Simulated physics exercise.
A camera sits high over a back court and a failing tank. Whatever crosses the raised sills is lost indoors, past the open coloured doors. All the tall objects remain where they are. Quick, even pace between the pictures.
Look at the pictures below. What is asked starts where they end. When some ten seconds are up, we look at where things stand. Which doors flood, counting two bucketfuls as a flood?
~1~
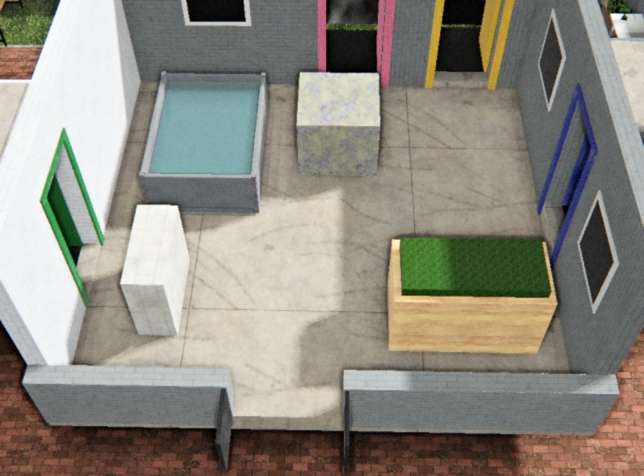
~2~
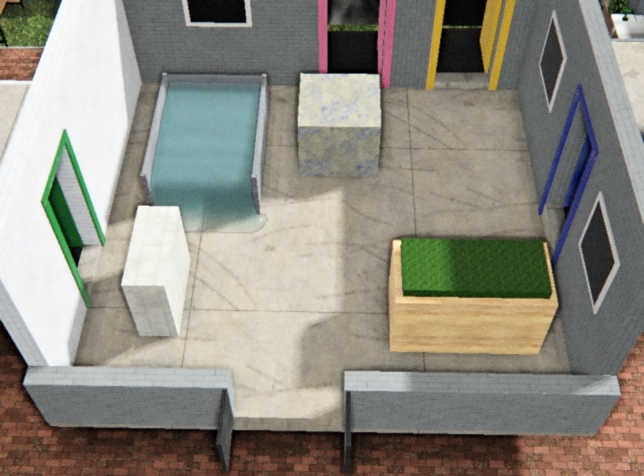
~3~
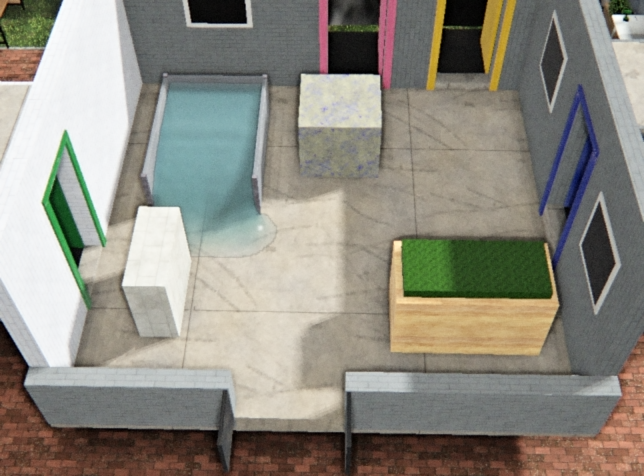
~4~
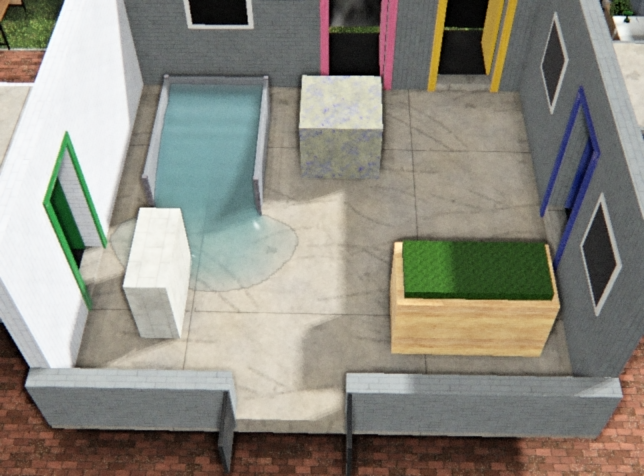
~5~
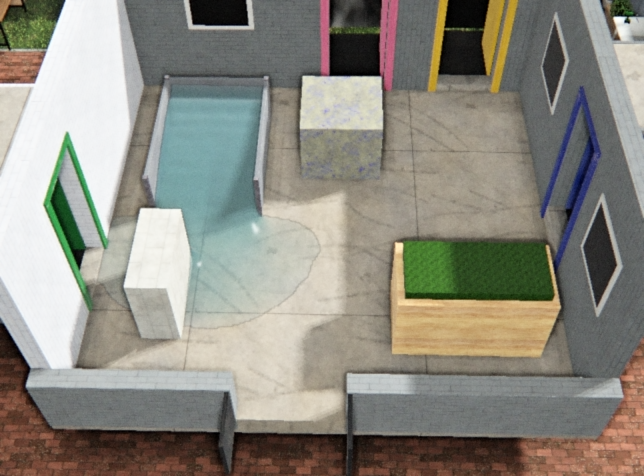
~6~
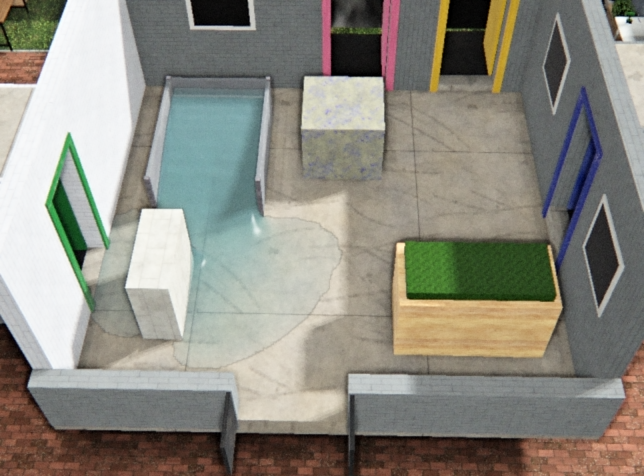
Result: Blue door: Little enough water; green door: Too much water; yellow door: Little enough water; pink door: Little enough water.
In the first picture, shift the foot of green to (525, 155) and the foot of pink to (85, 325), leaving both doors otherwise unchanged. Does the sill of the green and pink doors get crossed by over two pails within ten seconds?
Green: Does not flood; pink: Gets flooded.
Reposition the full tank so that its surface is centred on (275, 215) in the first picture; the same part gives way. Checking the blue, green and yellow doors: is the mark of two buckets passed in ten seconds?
My take: Blue stays within the limit; green stays within the limit; yellow stays within the limit.
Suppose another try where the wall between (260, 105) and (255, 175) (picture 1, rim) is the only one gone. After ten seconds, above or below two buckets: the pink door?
At the pink door, the inflow beats the threshold.
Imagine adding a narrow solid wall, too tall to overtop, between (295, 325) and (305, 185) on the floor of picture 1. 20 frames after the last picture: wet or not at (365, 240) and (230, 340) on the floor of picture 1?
Not wet, soaked.
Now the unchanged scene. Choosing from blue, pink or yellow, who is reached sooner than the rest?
That would be the blue one, ahead of the rest.
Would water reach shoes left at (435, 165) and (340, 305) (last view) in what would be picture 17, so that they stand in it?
Not wet, soaked.
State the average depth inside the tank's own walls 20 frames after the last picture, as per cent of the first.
I'd say some 18 %.
A moment on, water covers 30 % of the floor; the blue door not reached, the green door over two buckets in, the yellow door not reached, the pink door not reached.
Next, water covers 35 % of the floor; the blue door not reached, the green door far over two buckets in, the yellow door not reached, the pink door not reached.
Then, water covers 50 % of the floor; the blue door not reached, the green door far over two buckets in, the yellow door not reached, the pink door not reached.
Later, water covers 65 % of the floor; the blue door wet at the sill, nothing in, the green door far over two buckets in, the yellow door not reached, the pink door not reached.
In the end, water covers 90 % of the floor; the blue door wet at the sill, nothing in, the green door far over two buckets in, the yellow door wet at the sill, nothing in, the pink door wet at the sill, nothing in.
